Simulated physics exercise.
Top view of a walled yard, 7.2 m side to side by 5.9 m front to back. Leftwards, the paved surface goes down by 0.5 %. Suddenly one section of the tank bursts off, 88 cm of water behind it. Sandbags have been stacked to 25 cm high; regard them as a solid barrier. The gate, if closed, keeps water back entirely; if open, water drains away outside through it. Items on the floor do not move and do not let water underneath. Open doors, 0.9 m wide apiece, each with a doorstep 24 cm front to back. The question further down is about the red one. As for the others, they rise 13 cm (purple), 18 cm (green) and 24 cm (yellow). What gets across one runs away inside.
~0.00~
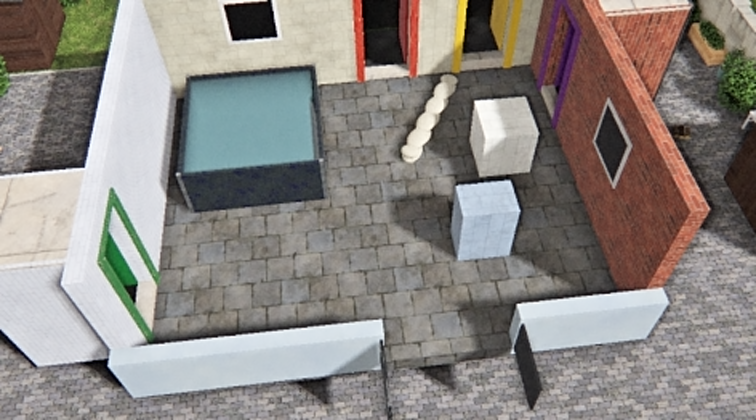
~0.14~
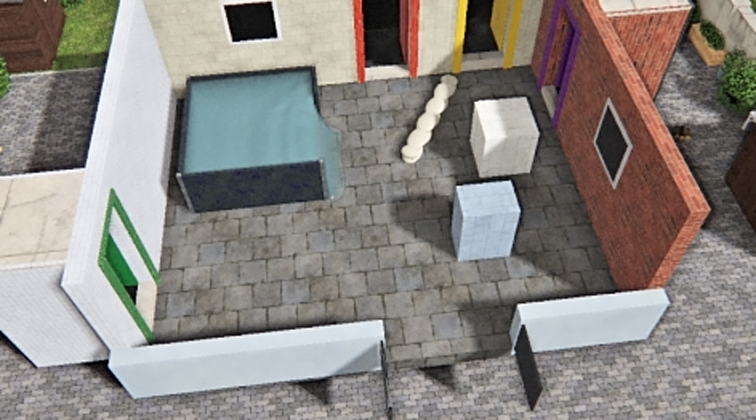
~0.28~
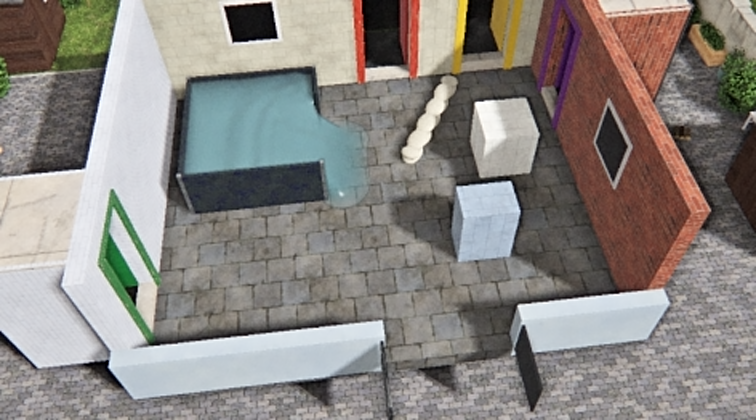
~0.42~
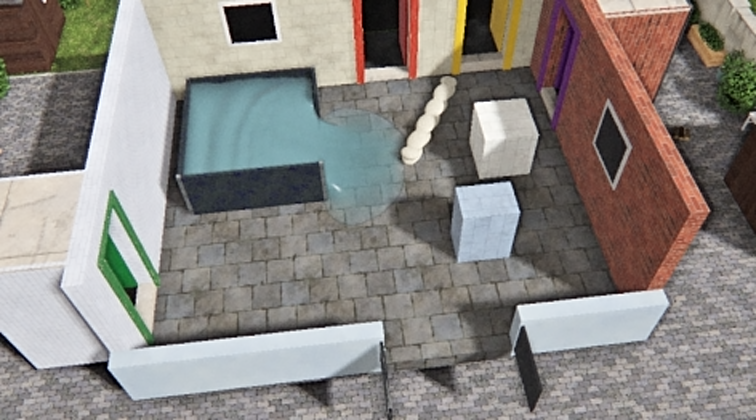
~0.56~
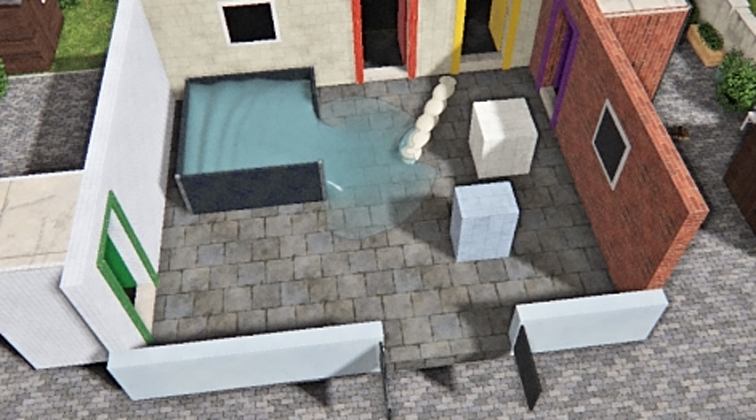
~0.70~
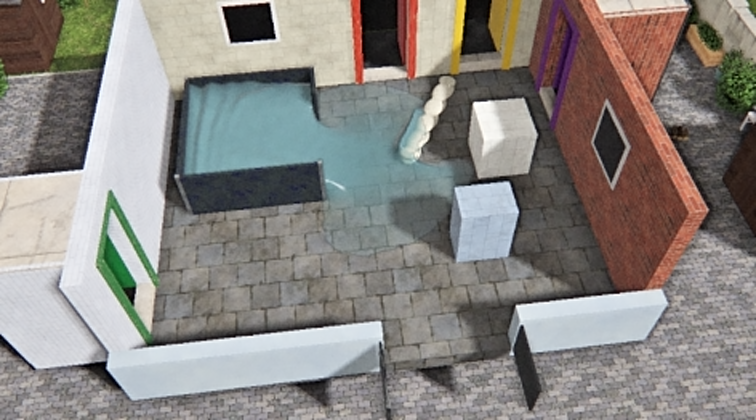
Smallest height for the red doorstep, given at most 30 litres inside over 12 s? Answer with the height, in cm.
About 24 cm.
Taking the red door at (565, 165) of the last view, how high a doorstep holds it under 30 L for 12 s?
17 cm.
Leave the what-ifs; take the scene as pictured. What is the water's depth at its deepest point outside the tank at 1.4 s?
It gets to close to 50 centimetres there.
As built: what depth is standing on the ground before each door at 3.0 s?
Depths in cm: Red 22, purple 16, green 0, yellow 16.
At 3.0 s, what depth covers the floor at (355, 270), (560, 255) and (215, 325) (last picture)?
Around 1 cm, 7 cm and 0 cm.
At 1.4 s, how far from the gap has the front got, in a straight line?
I make it some 4.6 m.
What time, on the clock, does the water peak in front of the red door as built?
I'd guess close to 2.6 seconds.
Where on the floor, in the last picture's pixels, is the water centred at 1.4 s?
(311, 158) or so.
After 1.4 s water covers 40 % of the floor, deepest (50 cm) near (404, 148); 8 cm at the red door, 0 litres in over its 12 cm doorstep.
After 3.0 s water covers 60 % of the floor, deepest (37 cm) near (618, 320); 22 cm at the red door, 79 litres in over its 12 cm doorstep.
After 12.0 s water covers 95 % of the floor, deepest (17 cm) near (147, 376); 8 cm at the red door, 223 litres in over its 12 cm doorstep.
At the red door as built, the water arrived by 0.8 s and peaked near 22 cm at 2.6 s.
With a doorstep of 21 cm, 51 litres would have come in within the 12 s; with 28 cm, 12 litres. So under 30 litres takes about 24 cm.
